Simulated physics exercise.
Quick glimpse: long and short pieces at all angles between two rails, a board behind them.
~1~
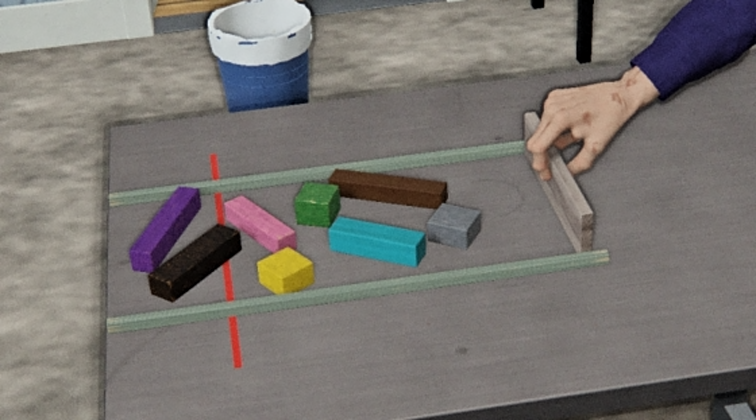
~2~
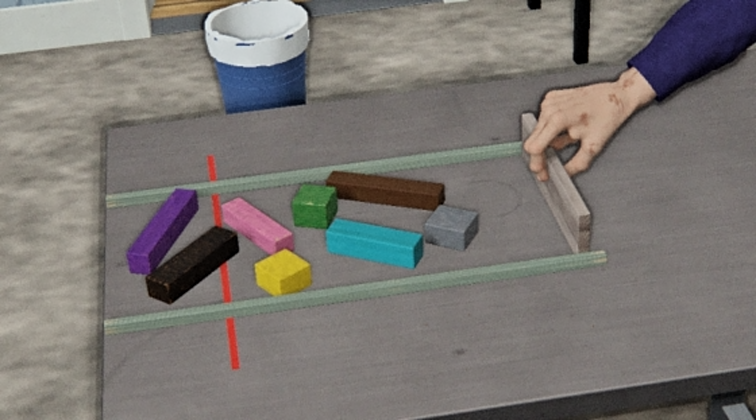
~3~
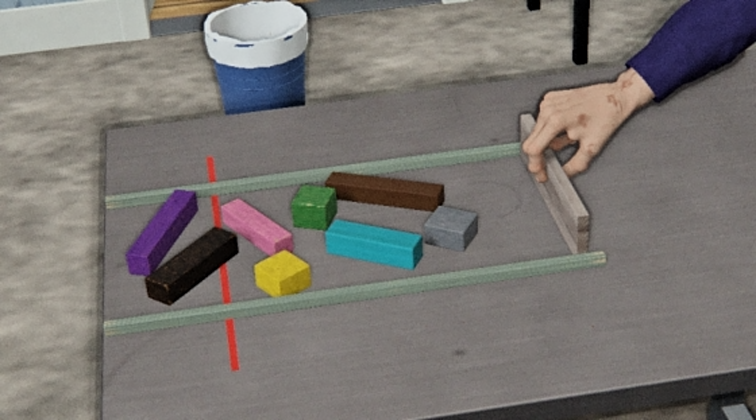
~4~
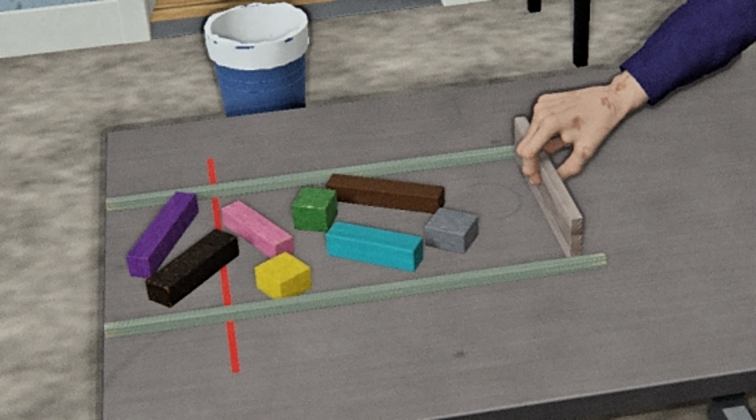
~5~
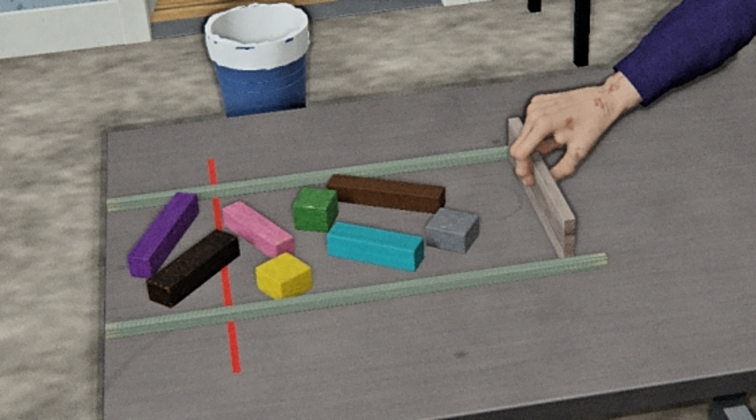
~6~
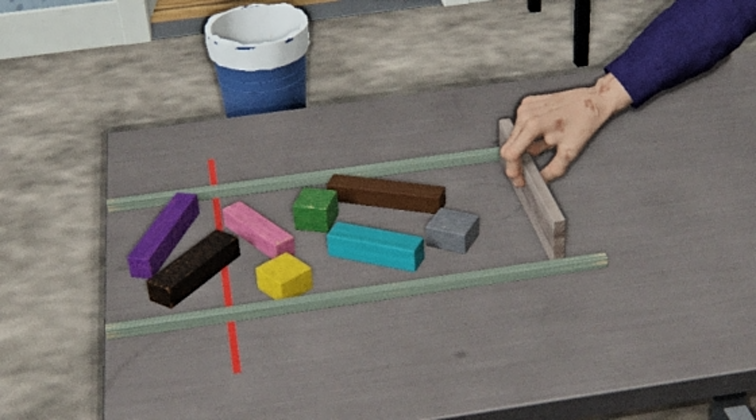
A hand sliding a wooden board slightly left between two pale rails, the coloured blocks ahead of it lying still on a grey table.
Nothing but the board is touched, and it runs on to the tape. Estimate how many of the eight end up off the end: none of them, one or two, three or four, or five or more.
Odds are the fallen group will hold just one or two.
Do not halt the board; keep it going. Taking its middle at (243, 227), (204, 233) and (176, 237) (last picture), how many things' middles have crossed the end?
0, 2, 3.
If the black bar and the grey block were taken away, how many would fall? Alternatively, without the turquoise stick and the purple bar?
First try: 0 fallen; other try: 0.
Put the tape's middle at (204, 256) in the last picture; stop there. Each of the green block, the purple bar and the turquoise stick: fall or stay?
Lab note - green block not toppled, purple bar toppled, turquoise stick not toppled.
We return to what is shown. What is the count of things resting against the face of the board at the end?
Count recorded: 3.
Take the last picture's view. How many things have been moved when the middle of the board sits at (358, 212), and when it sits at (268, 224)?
Answer - first 4, then 8.
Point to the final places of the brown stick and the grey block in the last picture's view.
The brown stick comes to rest close to (162, 220), while the grey block rests close to (195, 260).
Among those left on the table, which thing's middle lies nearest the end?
It's the black bar that ends up nearest.
Soon after, none off yet; purple bar at rest near (165, 234); black bar at rest near (195, 268); pink bar at rest near (258, 231).
After that, none off yet; purple bar at rest near (165, 234); black bar at rest near (195, 268); pink bar at rest near (256, 231).
And then, none off yet; purple bar displaced a little near (131, 241); black bar displaced a little near (146, 284); pink bar displaced about its own width near (177, 241).
In the end, the number that fall off is one or two; gone, purple bar.
